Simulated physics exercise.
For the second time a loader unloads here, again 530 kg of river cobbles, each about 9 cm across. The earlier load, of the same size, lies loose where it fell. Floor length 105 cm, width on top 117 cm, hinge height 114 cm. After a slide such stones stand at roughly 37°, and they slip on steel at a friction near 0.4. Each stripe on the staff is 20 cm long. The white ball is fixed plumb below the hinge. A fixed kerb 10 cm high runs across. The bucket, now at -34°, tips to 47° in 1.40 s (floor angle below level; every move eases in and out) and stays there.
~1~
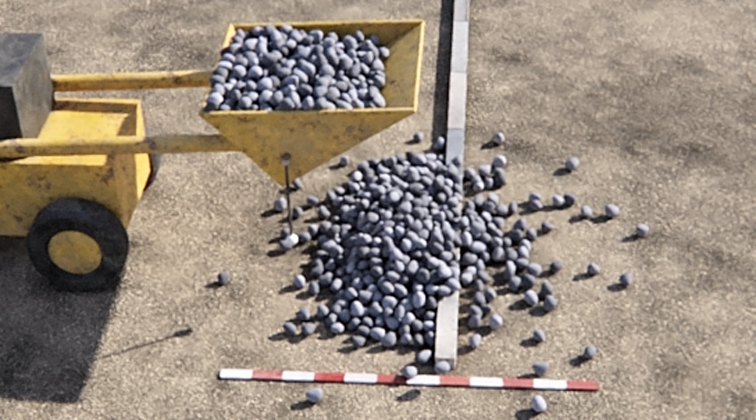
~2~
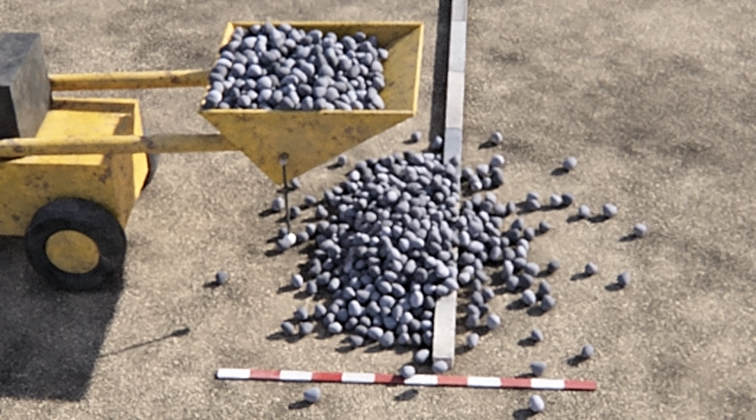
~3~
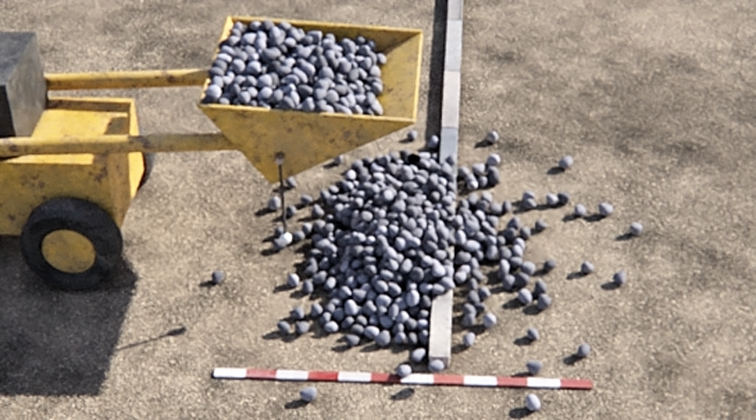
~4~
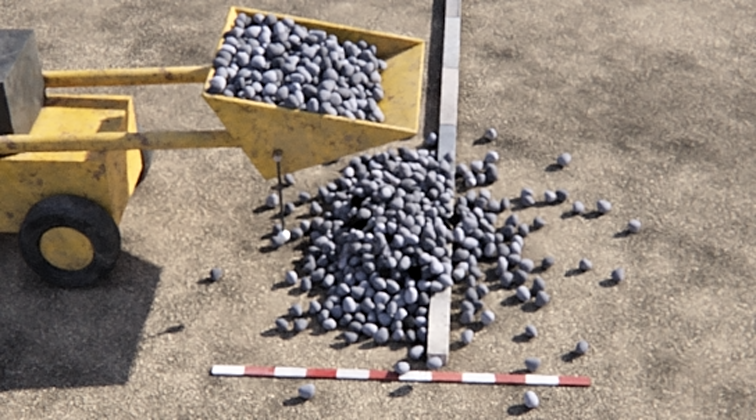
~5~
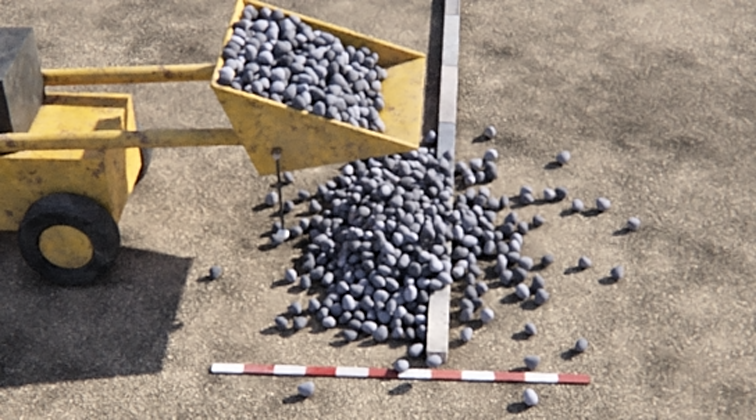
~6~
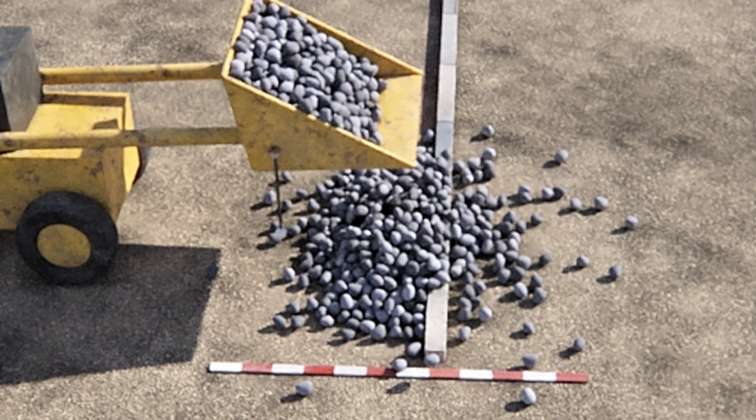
A yellow loader raising the back of its cobble-filled bucket, tilting it forward above a heap of grey cobbles lying across a kerb.
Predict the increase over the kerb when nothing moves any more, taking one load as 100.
About 36 per cent.
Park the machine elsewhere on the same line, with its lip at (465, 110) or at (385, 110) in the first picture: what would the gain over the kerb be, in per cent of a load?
Near 75 per cent from the first place, 15 from the second.
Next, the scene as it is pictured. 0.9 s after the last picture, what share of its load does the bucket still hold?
It holds some 40 per cent.
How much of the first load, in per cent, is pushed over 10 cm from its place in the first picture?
About 15 per cent.
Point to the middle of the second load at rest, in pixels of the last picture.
Their middle is at about (417, 216).
Then, 0.5 s after the last picture the floor is at 34°; in per cent of one load, 97 in the bucket, 88 on this side of the kerb, 15 over the kerb; the foremost stones are at (588, 229).
Then, 0.9 s after the last picture the floor is at 47°; in per cent of one load, 39 in the bucket, 138 on this side of the kerb, 23 over the kerb; the foremost stones are at (588, 229).
Then, 1.3 s after the last picture the floor is at 47°; in per cent of one load, 12 in the bucket, 144 on this side of the kerb, 44 over the kerb; the foremost stones are at (600, 253).
Then, 3.9 s after the last picture the floor is at 47°; in per cent of one load, 5 in the bucket, 144 on this side of the kerb, 51 over the kerb; the foremost stones are at (646, 297). Net gain over the kerb, 36.
